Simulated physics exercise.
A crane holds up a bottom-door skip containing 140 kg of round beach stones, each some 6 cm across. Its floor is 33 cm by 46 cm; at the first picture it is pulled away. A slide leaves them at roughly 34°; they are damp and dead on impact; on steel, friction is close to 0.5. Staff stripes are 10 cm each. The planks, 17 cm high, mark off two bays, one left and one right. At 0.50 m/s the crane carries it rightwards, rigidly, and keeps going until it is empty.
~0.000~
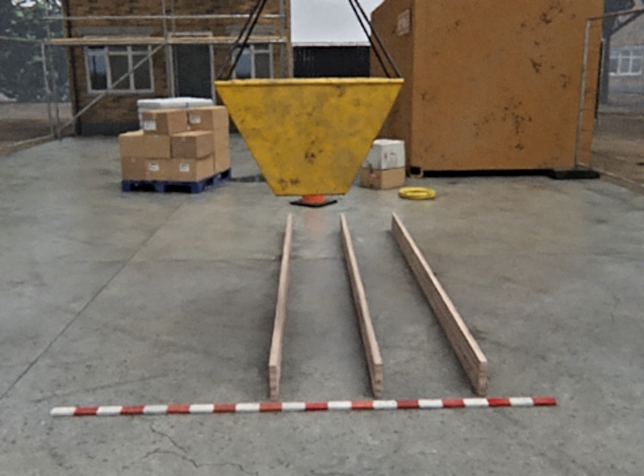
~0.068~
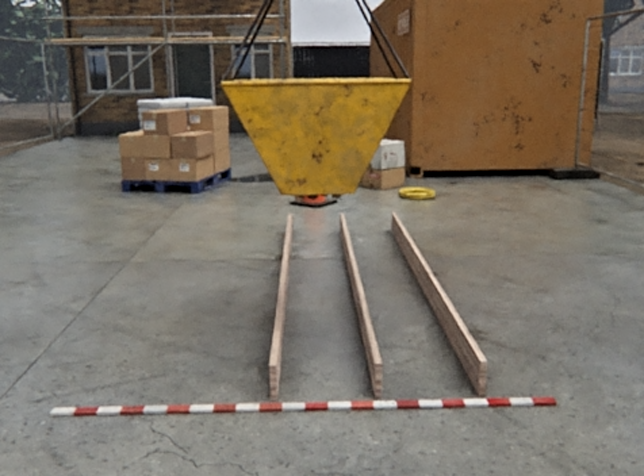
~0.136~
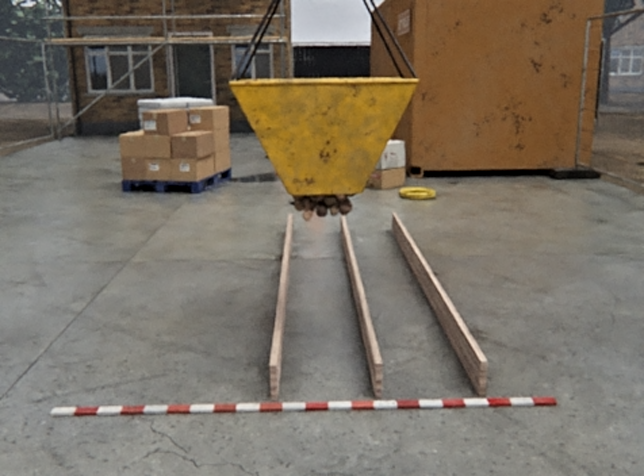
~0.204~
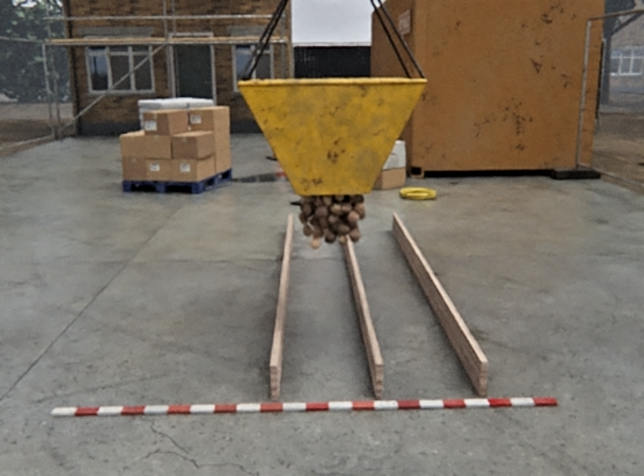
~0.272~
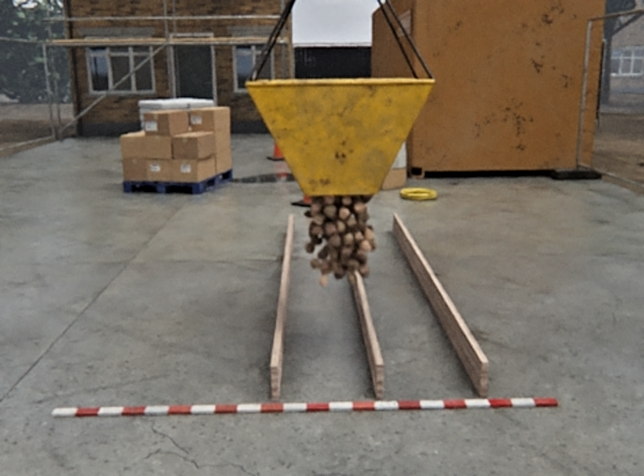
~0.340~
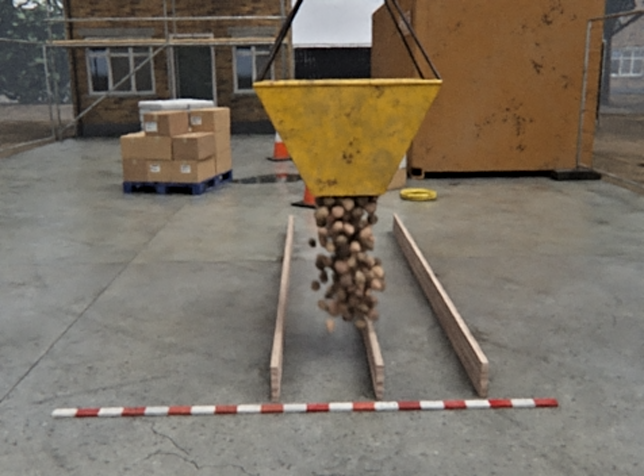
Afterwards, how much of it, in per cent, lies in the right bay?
Roughly 63 in every hundred.
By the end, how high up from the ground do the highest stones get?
They end up some 22 centimetres high.
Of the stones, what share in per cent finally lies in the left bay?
Around 35 in a hundred of them.
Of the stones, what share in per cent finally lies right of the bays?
Close to 0 %.
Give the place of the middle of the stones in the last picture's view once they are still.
They settle centred roughly at (389, 337).
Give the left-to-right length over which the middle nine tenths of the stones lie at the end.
80 cm.
After 0.7 s, 2 % in the bottom-door skip, 42 % falling or lying in the left bay, 55 % falling or lying in the right bay; the stones farthest right are at (444, 339).
After 1.1 s, 0 % in the bottom-door skip, 37 % falling or lying in the left bay, 63 % falling or lying in the right bay; the stones farthest right are at (458, 328).
After 1.7 s, 0 % in the bottom-door skip, 37 % falling or lying in the left bay, 63 % falling or lying in the right bay; the stones farthest right are at (476, 328).
After 2.6 s, 0 % in the bottom-door skip, 37 % falling or lying in the left bay, 63 % falling or lying in the right bay; the stones farthest right are at (478, 328).
After 4.5 s, 0 % in the bottom-door skip, 37 % in the left bay, 63 % in the right bay; the stones farthest right are at (478, 328).
